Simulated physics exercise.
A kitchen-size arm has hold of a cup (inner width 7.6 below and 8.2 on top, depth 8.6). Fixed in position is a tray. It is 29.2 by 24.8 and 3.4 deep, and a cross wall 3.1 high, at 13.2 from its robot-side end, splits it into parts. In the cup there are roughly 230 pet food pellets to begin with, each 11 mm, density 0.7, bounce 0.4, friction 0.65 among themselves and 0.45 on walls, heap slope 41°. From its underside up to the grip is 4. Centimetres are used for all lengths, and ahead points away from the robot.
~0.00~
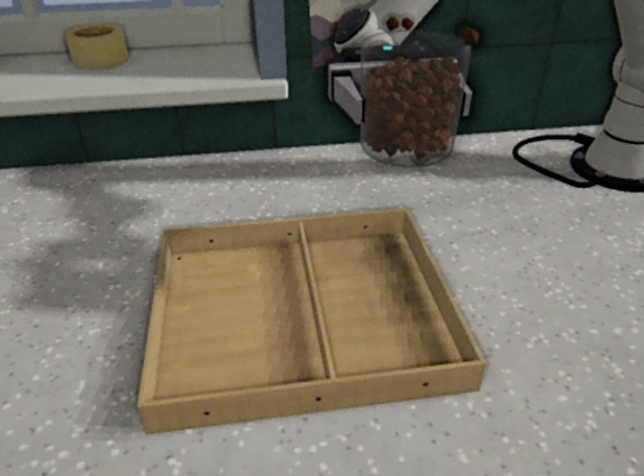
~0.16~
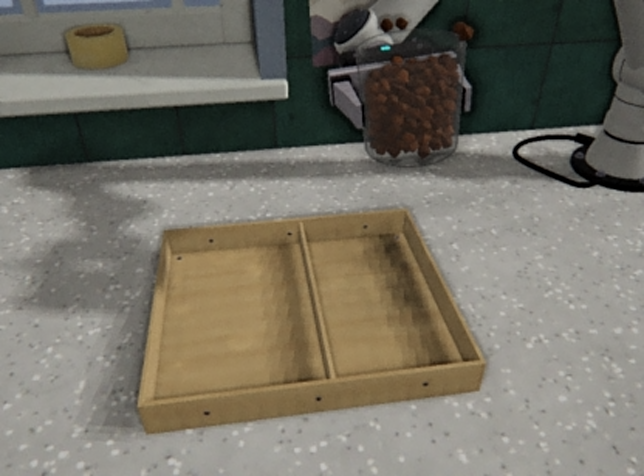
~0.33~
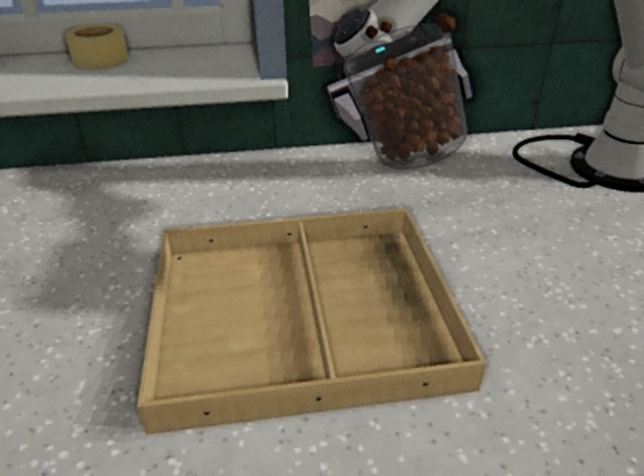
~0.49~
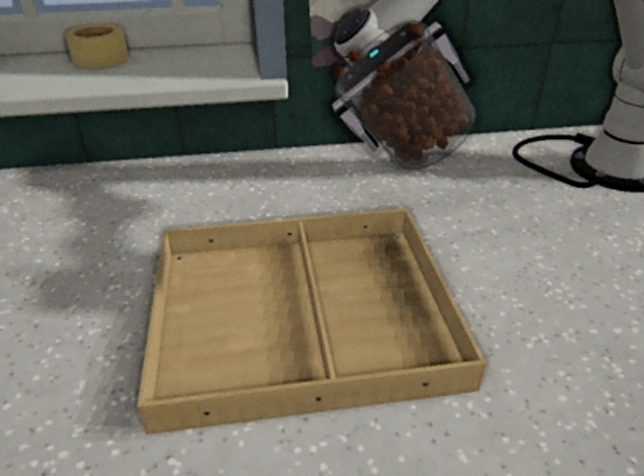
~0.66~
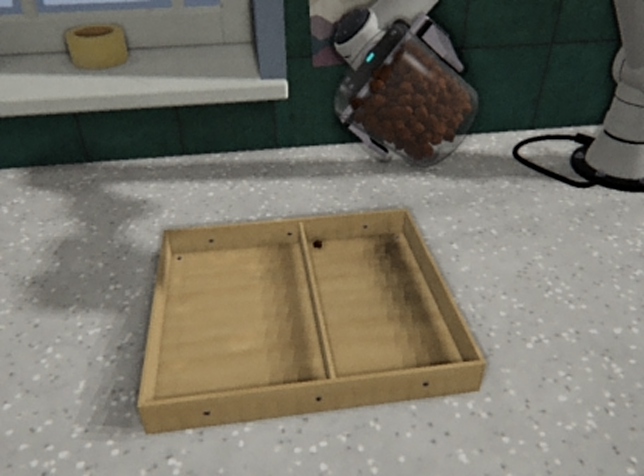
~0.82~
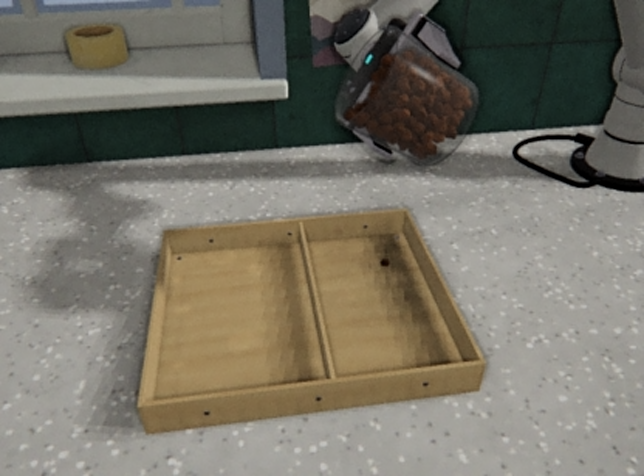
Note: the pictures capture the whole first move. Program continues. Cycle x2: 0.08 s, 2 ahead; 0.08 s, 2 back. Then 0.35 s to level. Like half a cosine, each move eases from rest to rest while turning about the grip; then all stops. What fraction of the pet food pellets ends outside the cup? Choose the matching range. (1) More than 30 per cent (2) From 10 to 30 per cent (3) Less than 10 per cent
Option 3: Less than 10 per cent.
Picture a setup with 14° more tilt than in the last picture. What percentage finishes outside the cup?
20 %.
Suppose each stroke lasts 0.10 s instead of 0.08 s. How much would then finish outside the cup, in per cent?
Estimate: Close to 0 percent.
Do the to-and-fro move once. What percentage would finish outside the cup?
Probably about 5 in a hundred.
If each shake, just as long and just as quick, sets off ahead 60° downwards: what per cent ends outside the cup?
It comes to near 0 percent.
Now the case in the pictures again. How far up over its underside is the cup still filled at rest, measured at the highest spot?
Roughly 8.5 cm.
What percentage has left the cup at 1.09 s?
By then near 5 % is out.
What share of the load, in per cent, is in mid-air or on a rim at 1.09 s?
I'd reckon close to 3 per cent.
After 1.09 s, tilted 57° forward, highest piece 26 above the table; 225 in the cup, 1 in the robot-side part, 1 in the far-side part, 7 in flight or on a rim.
After 1.36 s, tilted 18° forward, highest piece 27 above the table; 220 in the cup, 13 in the far-side part, 1 in the robot-side part.
After 1.69 s, level, highest piece 28 above the table; 220 in the cup, 13 in the far-side part, 1 in the robot-side part.
After 2.74 s, level, highest piece 28 above the table; 220 in the cup, 13 in the far-side part, 1 in the robot-side part.
At rest, 220 in the cup, 13 in the far-side part, 1 in the robot-side part. That is 6 % outside the cup.
